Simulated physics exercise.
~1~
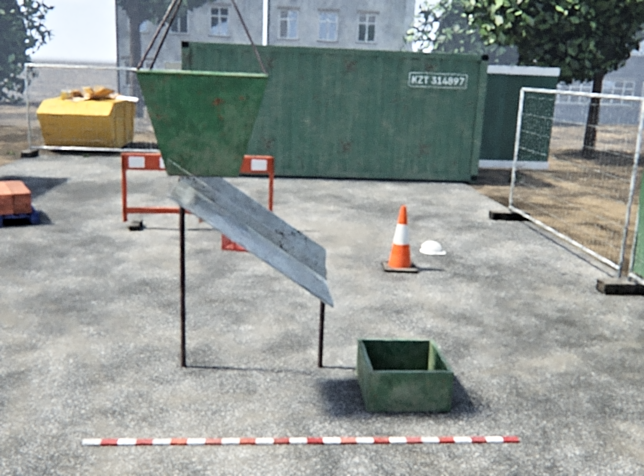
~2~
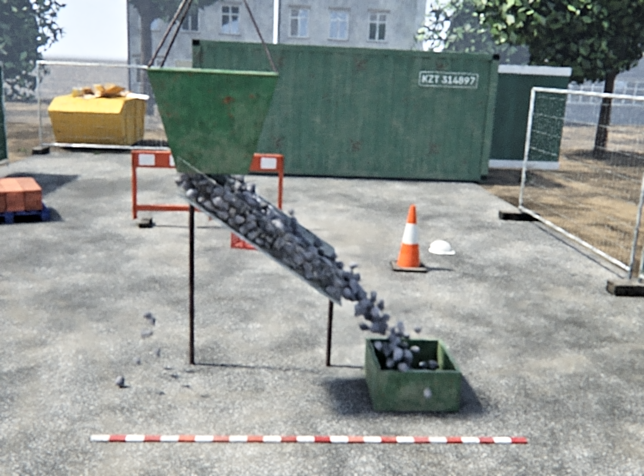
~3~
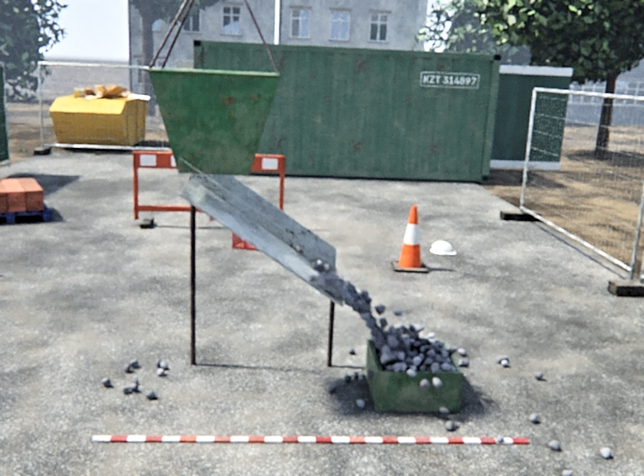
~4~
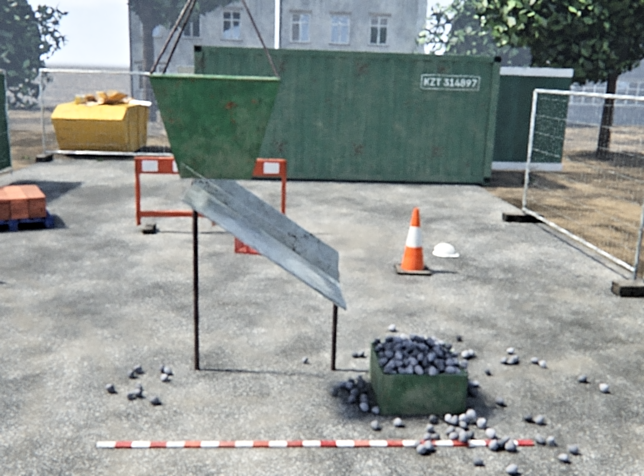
Grey stones pouring from a green skip down a sloping steel chute, heaping a green bin full and scattering around it.
